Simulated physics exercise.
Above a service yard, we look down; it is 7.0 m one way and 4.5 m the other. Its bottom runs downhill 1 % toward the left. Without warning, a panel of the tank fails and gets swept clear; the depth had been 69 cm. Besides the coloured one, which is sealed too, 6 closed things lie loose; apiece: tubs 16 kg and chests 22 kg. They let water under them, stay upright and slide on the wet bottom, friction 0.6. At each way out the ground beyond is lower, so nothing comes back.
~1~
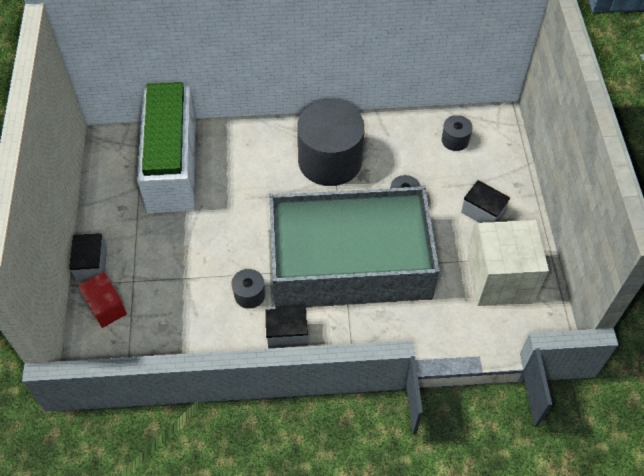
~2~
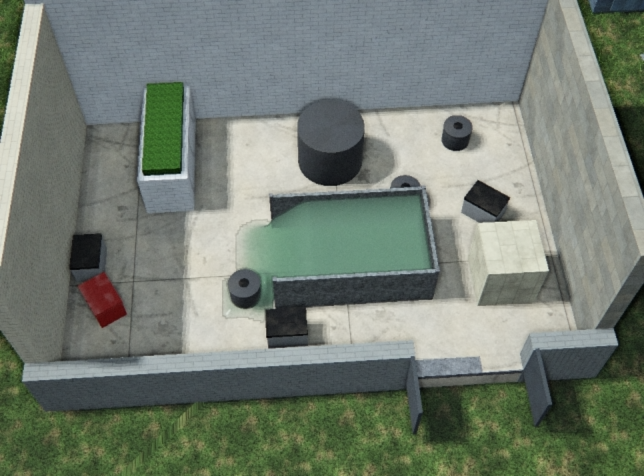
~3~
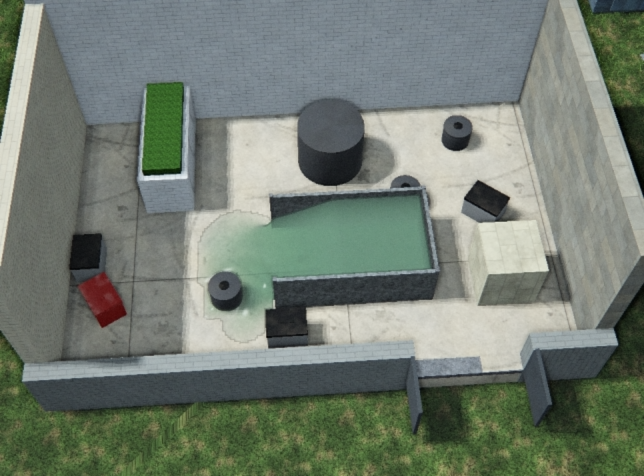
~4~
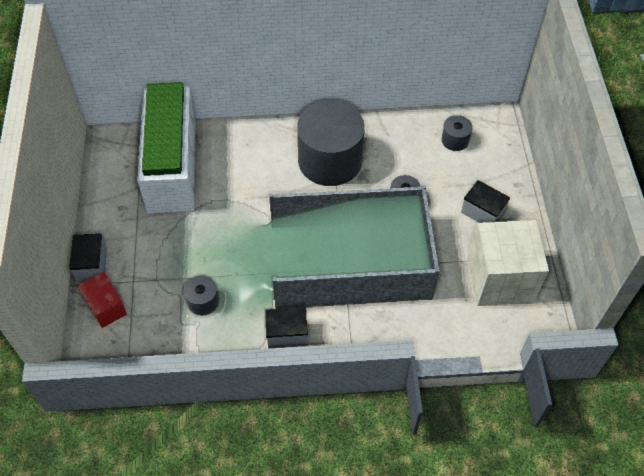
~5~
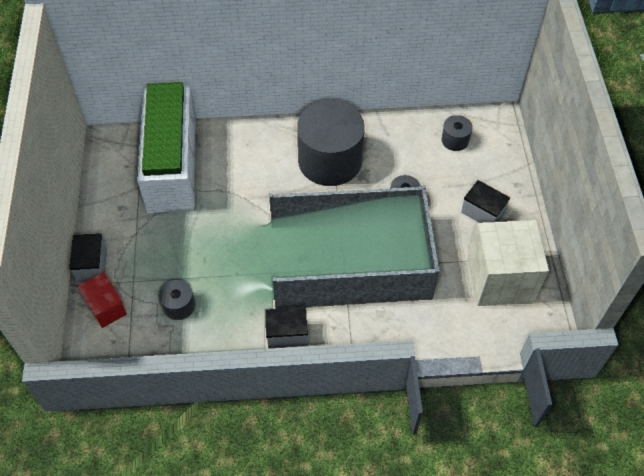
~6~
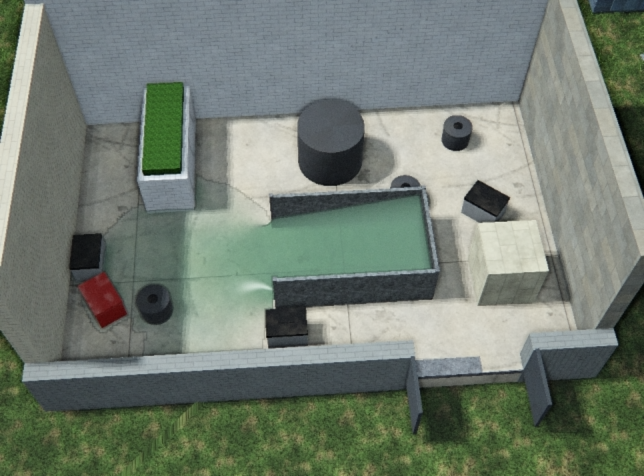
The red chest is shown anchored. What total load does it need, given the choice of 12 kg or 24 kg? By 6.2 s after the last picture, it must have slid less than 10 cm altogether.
Keeping it put takes more than either mass.
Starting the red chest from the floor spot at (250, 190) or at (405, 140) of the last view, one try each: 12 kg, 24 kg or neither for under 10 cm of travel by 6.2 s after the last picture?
One by one: No mass suffices; lighter mass suffices.
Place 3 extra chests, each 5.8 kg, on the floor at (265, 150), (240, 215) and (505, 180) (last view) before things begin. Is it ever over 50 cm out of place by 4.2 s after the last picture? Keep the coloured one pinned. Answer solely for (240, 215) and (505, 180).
In that order: Farther, then not as far.
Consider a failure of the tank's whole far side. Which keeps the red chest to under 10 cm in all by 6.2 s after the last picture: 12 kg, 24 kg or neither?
Then only the heavier mass suffices.
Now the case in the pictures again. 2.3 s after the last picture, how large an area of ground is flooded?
Around 15 m2 of it.
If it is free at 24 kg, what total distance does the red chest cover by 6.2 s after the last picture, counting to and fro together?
The total path comes to around 300 cm.
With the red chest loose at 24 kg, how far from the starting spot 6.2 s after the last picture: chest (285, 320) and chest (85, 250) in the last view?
Net distance: First 100 cm, second 60 cm.
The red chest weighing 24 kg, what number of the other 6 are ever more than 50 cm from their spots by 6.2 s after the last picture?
The total is 3.
Then, 0.6 s after the last picture the red chest would be 44 cm from its start with 12 kg and 43 cm from its start with 24 kg; 12 cm of water round it then.
Then, 2.3 s after the last picture the red chest would be 9 cm from its start with 12 kg and 30 cm from its start with 24 kg; 26 cm of water round it then.
Then, 4.2 s after the last picture the red chest would be 106 cm from its start with 12 kg and 78 cm from its start with 24 kg; 14 cm of water round it then.
Then, 6.2 s after the last picture the red chest would be 192 cm from its start with 12 kg and 178 cm from its start with 24 kg; 13 cm of water round it then.
